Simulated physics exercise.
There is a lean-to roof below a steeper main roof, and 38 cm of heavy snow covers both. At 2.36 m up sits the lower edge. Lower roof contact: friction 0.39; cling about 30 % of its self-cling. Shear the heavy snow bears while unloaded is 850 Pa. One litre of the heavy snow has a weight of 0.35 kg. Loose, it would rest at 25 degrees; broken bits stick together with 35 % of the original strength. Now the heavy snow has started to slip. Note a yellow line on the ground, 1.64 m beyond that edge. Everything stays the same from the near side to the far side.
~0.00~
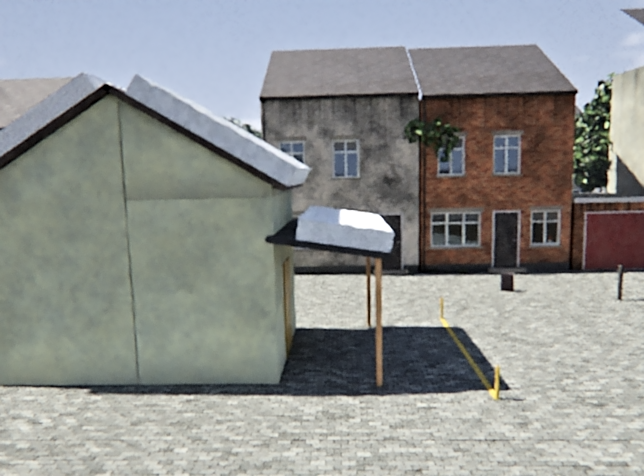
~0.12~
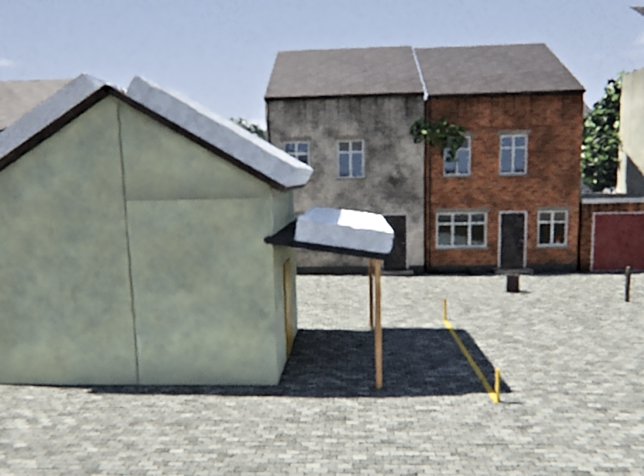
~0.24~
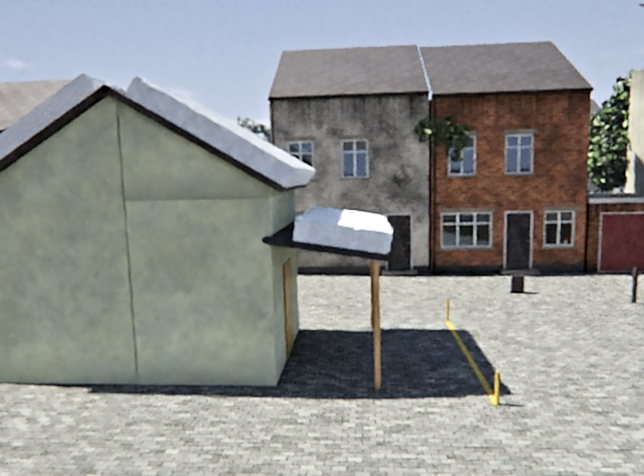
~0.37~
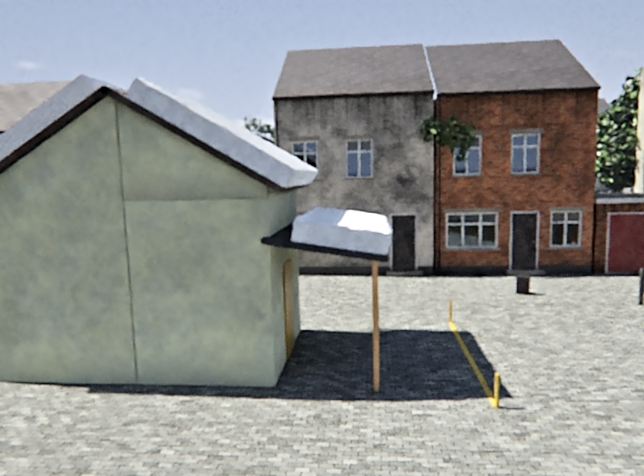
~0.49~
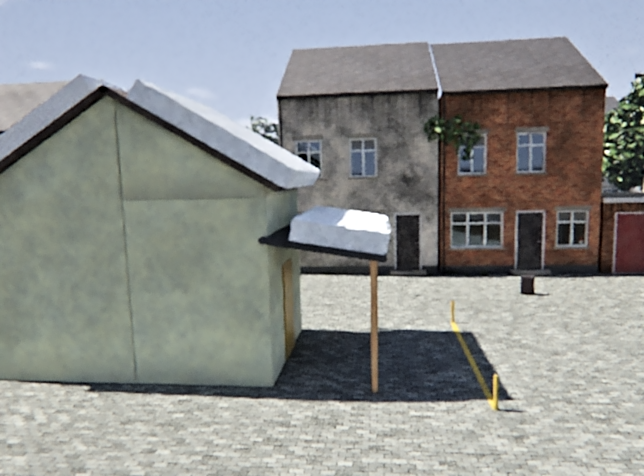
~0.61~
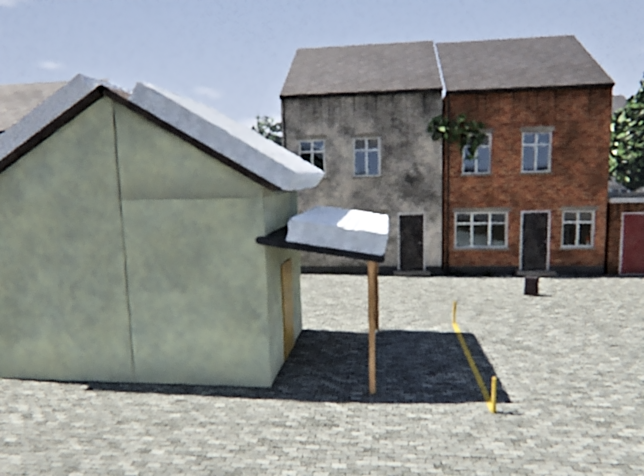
A pale green building stands in a paved yard as roof snow creeps slightly down rightward.
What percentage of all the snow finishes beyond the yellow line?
About 0 %.
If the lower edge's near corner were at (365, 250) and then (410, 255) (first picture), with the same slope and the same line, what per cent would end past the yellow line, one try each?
The first try gives 1 percent and the second gives 0 percent.
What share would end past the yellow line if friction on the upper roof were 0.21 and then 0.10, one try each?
Respectively near 18 % and near 30 %.
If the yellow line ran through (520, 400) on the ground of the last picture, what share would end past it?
Estimate: Close to 0 in a hundred.
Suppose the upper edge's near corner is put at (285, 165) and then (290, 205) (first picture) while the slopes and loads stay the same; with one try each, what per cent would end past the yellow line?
Roughly 10 per cent first and 0 per cent second.
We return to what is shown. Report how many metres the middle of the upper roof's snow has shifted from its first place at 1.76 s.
1.6 m.
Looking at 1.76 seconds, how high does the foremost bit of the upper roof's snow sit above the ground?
Somewhere around 2.8 metres, I'd say.
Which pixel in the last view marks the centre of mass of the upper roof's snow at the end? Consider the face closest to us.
It sits close to (339, 249) in the last view.
After 1.14 s, none is below the lower edge and 0 % is past the line.
After 1.76 s, none is below the lower edge and 0 % is past the line.
After 2.38 s, none is below the lower edge and 0 % is past the line.
After 3.00 s, 5 % is below the lower edge and 0 % is past the line.
After 6.00 s, 22 % is below the lower edge and 0 % is past the line.
